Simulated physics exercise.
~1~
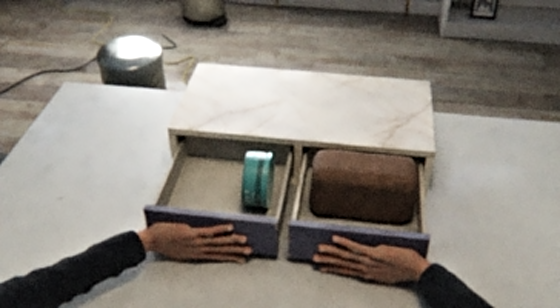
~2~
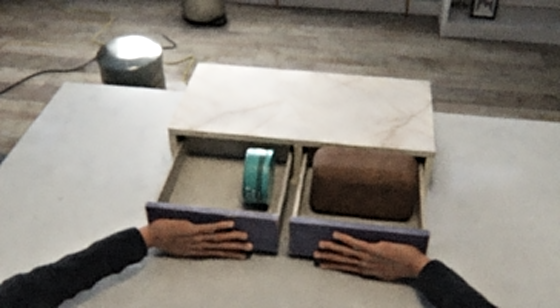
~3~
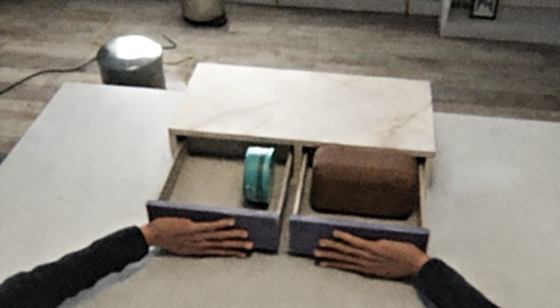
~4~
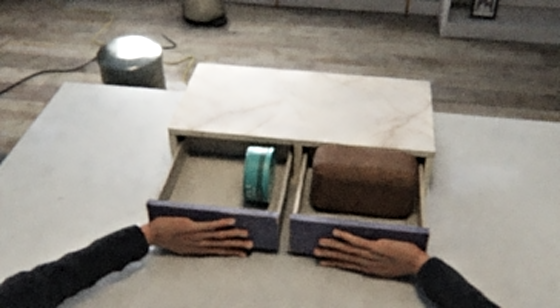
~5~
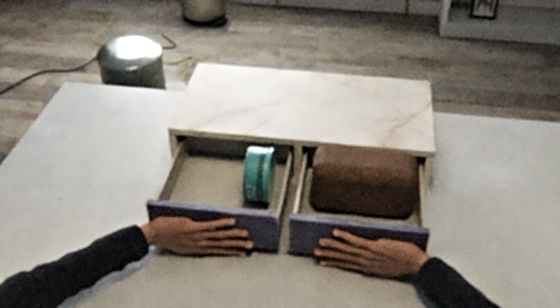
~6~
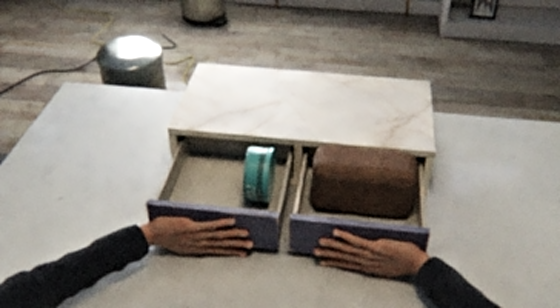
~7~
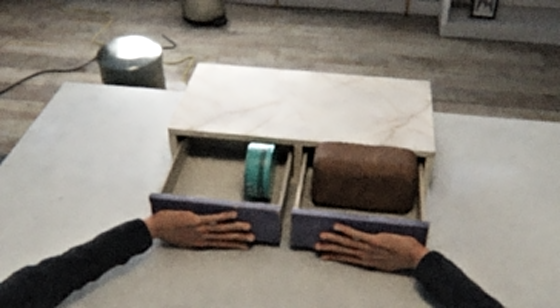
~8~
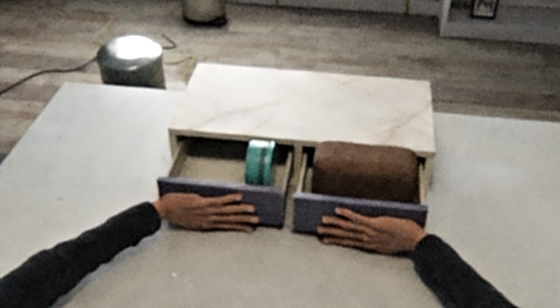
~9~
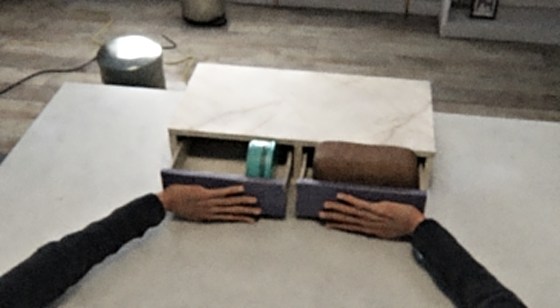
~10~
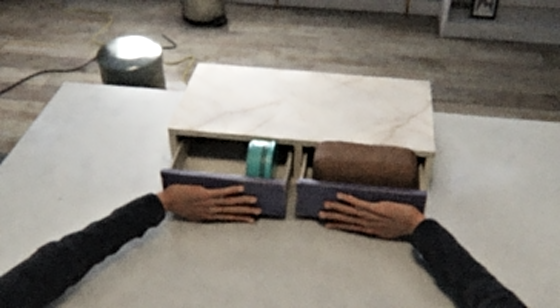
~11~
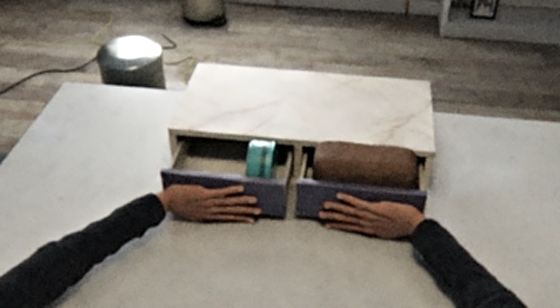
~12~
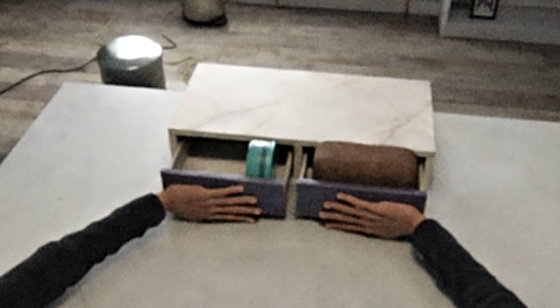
The video shows two open drawers in a marble-topped chest, the left holding a turquoise tub and the right a brown loaf. Two hands rest on the drawer fronts, then push both drawers partway inwards, where they stop and remain partly open with the hands still against them.
